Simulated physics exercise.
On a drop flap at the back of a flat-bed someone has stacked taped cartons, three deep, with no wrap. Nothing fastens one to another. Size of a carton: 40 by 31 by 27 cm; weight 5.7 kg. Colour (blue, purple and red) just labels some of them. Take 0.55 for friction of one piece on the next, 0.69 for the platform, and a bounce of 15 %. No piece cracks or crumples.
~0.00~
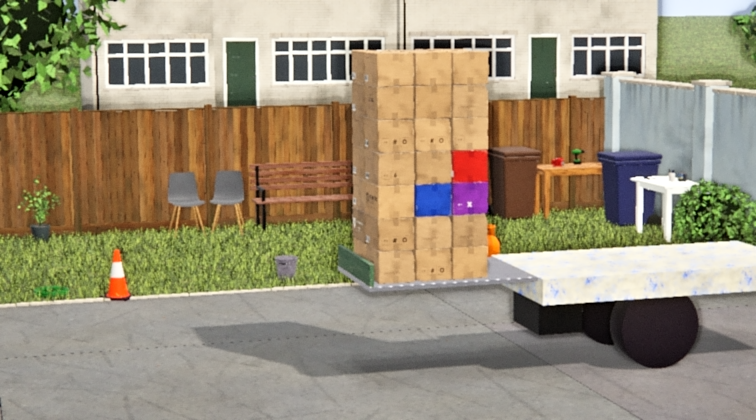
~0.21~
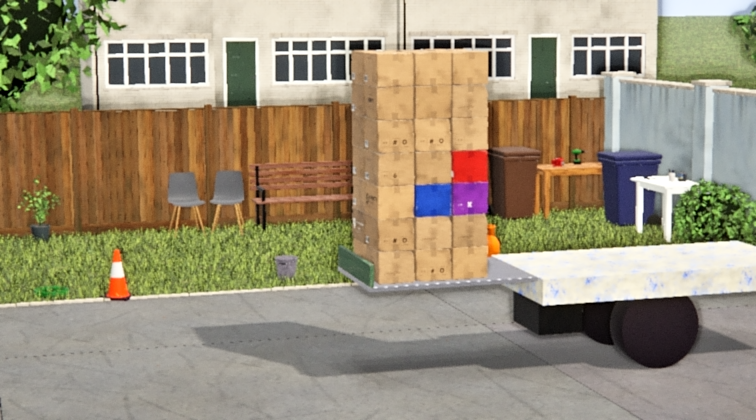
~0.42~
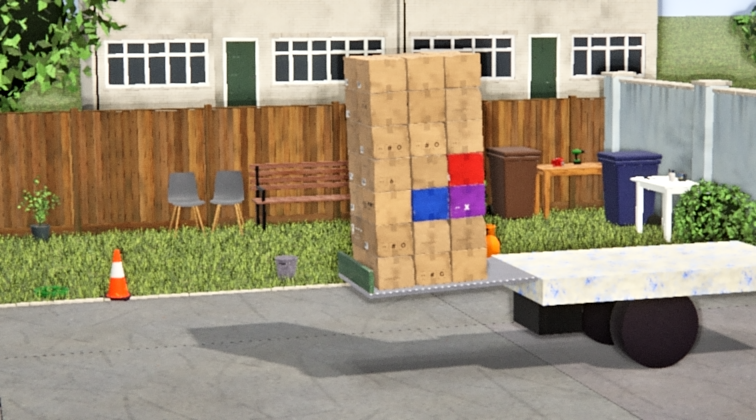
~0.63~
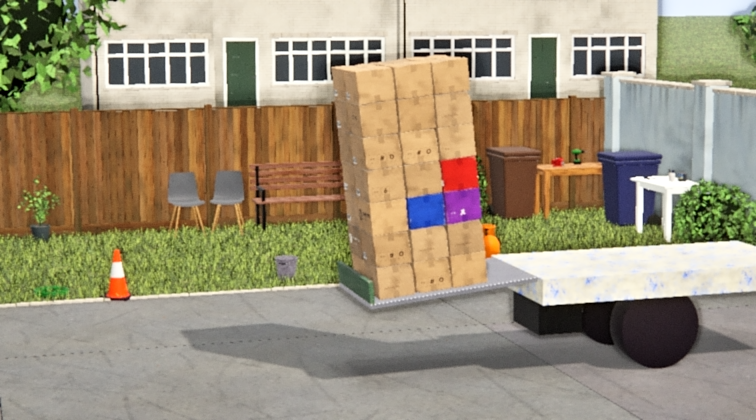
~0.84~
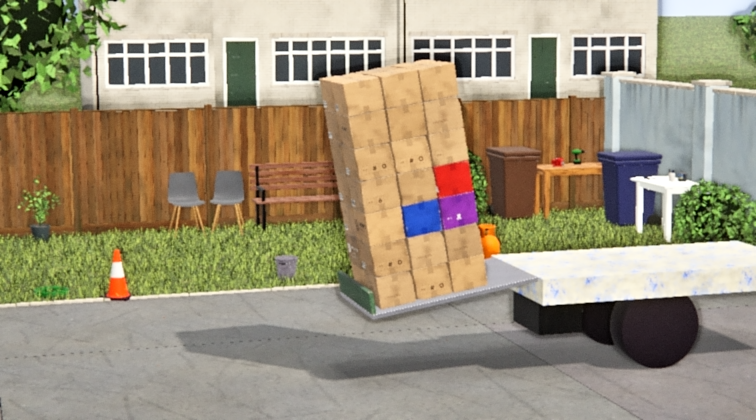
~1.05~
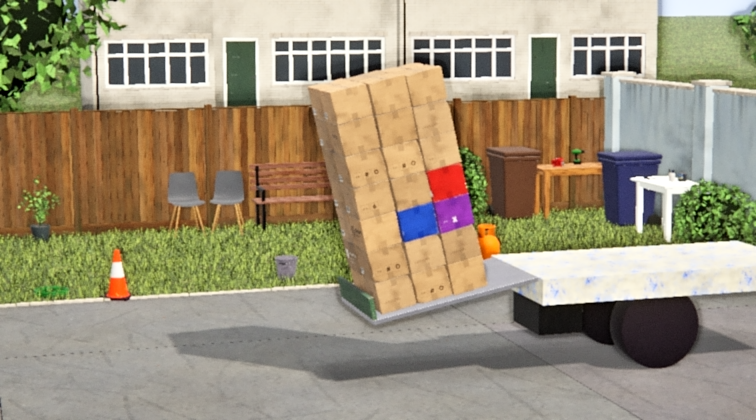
In this clip, a tall stack of cardboard boxes, including red, blue and purple ones, stands on a flap behind a flatbed; after a still moment, the flap's outer end tilts downward and the stack leans increasingly to the left.
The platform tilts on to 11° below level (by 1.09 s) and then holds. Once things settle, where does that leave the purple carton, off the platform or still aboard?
It is still on top.
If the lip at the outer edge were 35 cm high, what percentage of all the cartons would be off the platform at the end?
In that case 60 per cent.
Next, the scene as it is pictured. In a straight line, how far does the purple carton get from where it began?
Some 35 cm.
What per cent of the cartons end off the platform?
Near 70 per cent.
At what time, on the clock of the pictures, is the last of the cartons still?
At about 4.0 s.
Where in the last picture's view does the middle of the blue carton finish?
At about (335, 331).
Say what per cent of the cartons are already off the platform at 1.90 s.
At that moment 55 per cent.
After 1.48 s, slope 11°; 6 of the 42 cartons off the platform; purple carton 14° from how it stood; blue carton 14° from how it stood.
After 1.90 s, slope 11°; 24 of the 42 cartons off the platform; purple carton 37° from how it stood; blue carton 49° from how it stood.
After 2.48 s, slope 11°; 30 of the 42 cartons off the platform; purple carton 39° from how it stood; red carton upside down.
In the end (4.2 s), slope 11°; 30 of the 42 cartons off the platform; purple carton 38° from how it stood; red carton upside down; blue carton on its side. From the last view, middles, purple carton near (426, 220), red carton near (337, 295).
